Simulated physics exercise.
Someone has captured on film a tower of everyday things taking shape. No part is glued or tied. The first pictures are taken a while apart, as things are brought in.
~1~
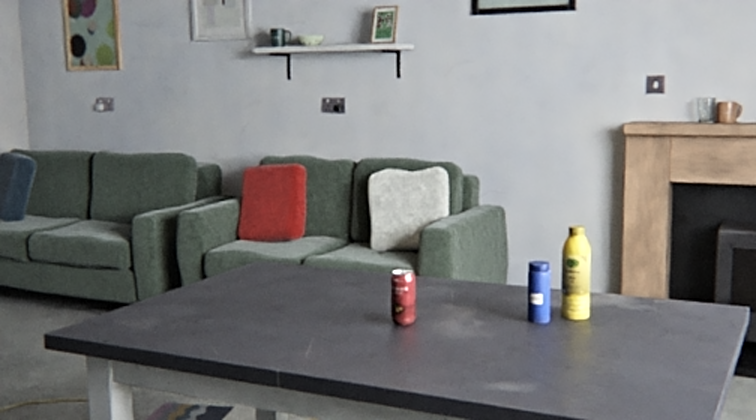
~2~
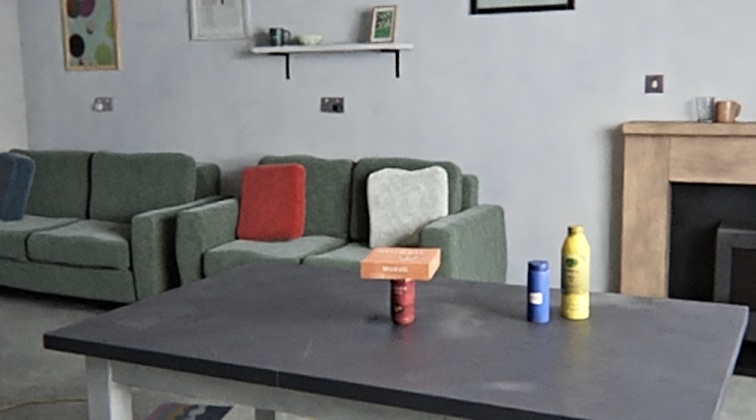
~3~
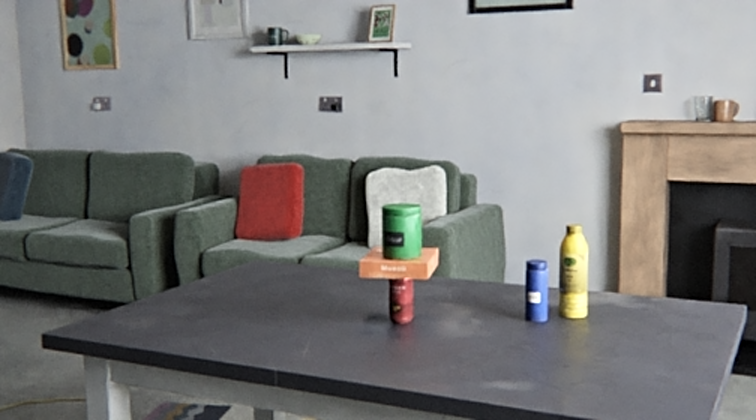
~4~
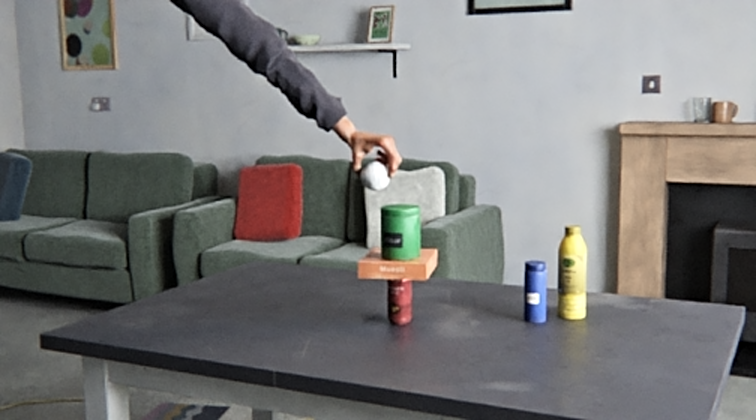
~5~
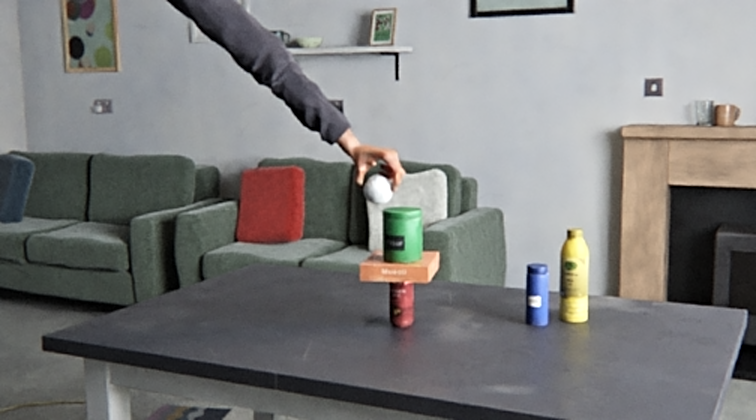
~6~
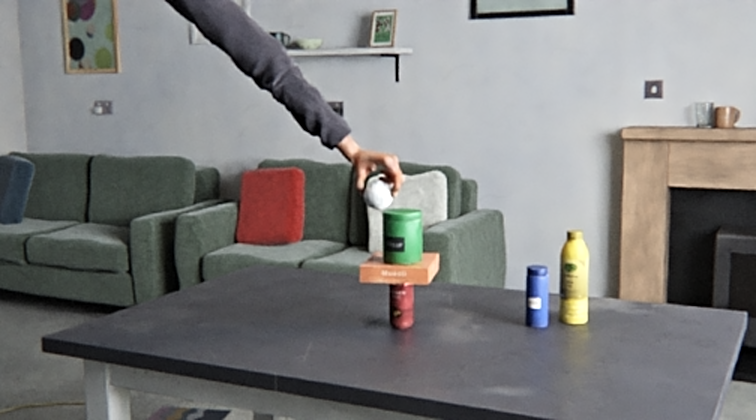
A tower of can, packet and green jar builds up, and a hand lowers a white onion onto it.
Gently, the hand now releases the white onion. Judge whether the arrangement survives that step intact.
It does not survive.
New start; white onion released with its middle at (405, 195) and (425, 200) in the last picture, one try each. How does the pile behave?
Attempt one, the pile survives; attempt two, it falls over.
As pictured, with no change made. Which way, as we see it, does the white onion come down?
Direction of travel: Leftward.
Then, 0.50 s on from there, white onion now fallen.
Then, 1.20 s on from there, green jar and orange packet now fallen; red can turned 58° from how it was put.
Then, 1.50 s on from there, red can now fallen.
In the end, fallen, white onion, green jar, red can and orange packet; the other 2 unmoved. At the end, from the last picture's camera, white onion near (283, 306). The pile loses its balance.
